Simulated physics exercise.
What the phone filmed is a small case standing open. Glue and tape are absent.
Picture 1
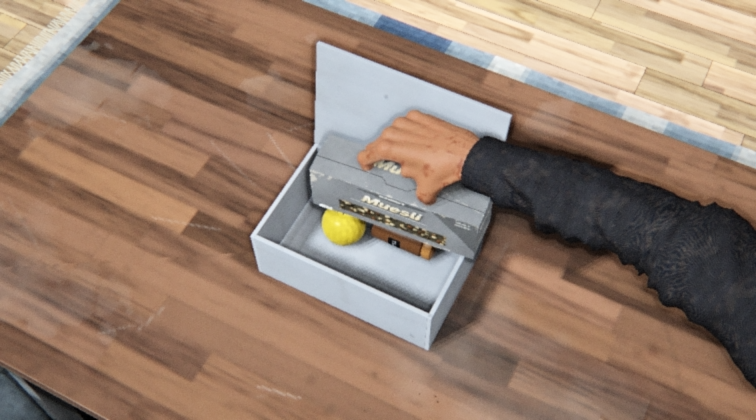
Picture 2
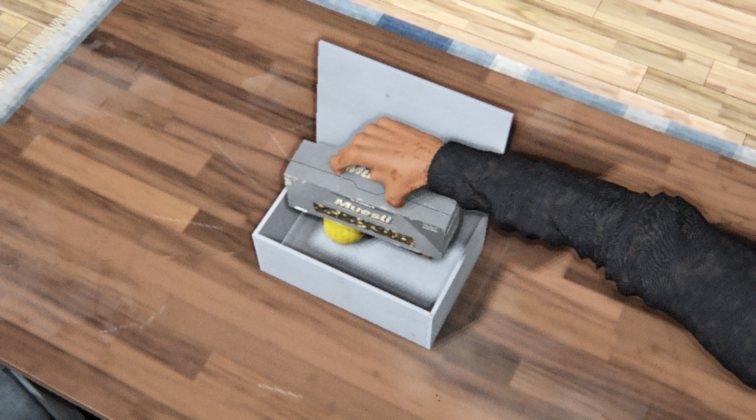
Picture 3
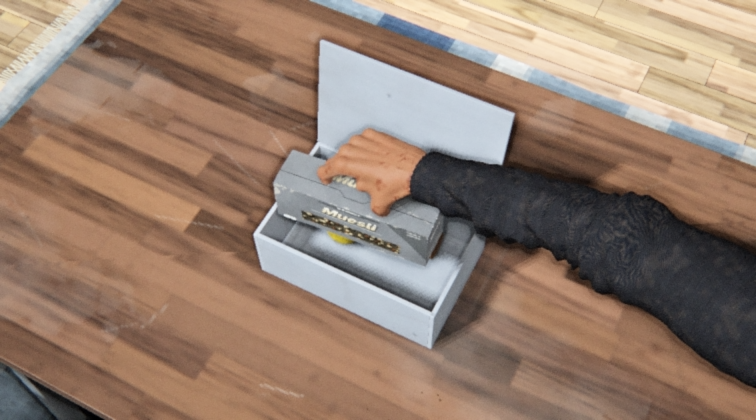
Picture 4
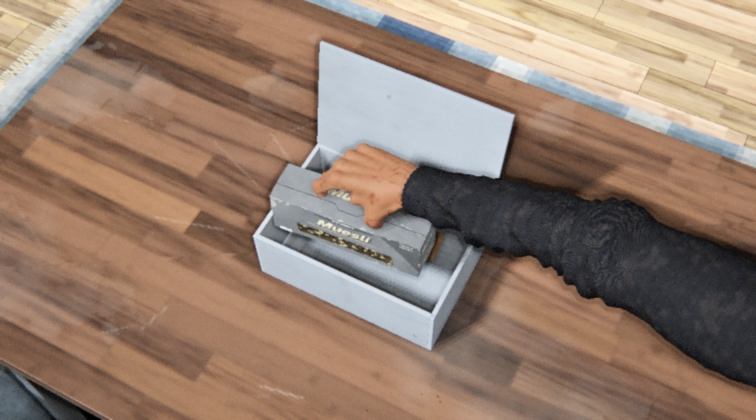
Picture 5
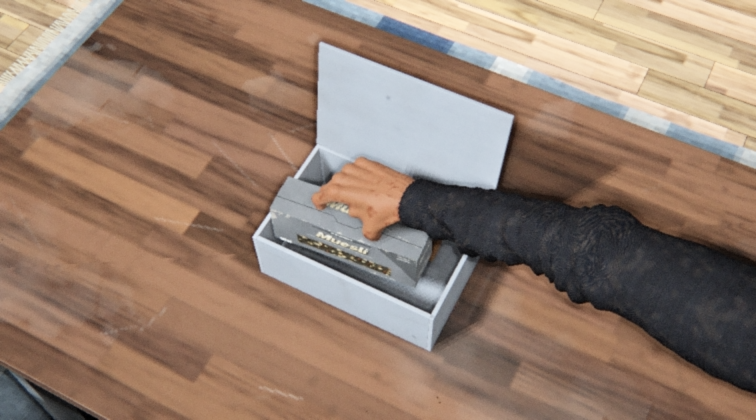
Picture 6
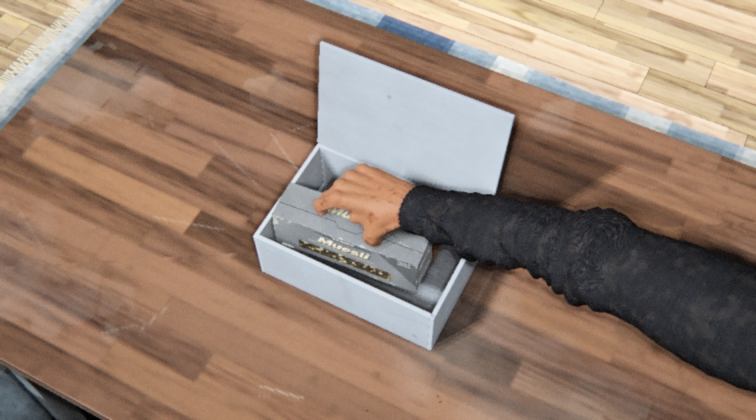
On a wooden tabletop, a dark-sleeved hand lowering a grey muesli carton into an open pale case, covering a yellow ball inside.
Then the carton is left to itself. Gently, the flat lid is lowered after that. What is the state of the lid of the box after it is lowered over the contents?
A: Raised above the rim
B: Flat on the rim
The answer is B.
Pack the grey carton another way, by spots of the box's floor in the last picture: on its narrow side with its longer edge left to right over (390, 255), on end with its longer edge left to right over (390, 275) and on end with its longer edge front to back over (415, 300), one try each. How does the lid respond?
Try 1: Lid goes down; try 2: Lid stays raised; try 3: Lid stays raised.
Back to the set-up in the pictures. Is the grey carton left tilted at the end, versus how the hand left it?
In the end, it keeps its orientation.
Then, 0.90 s on from there, lid starting down; grey carton shifted a little near (347, 265); yellow apple shifted a little.
Then, 1.60 s on from there, lid 58° above the rim; grey carton shifted a little near (347, 265); yellow apple shifted a little.
Then, 2.00 s on from there, lid 22° above the rim; grey carton shifted a little near (347, 265); yellow apple shifted a little.
In the end, lid shut; moved from the start, grey carton; the other 2 unmoved. At the end, from the last picture's camera, grey carton near (347, 265).
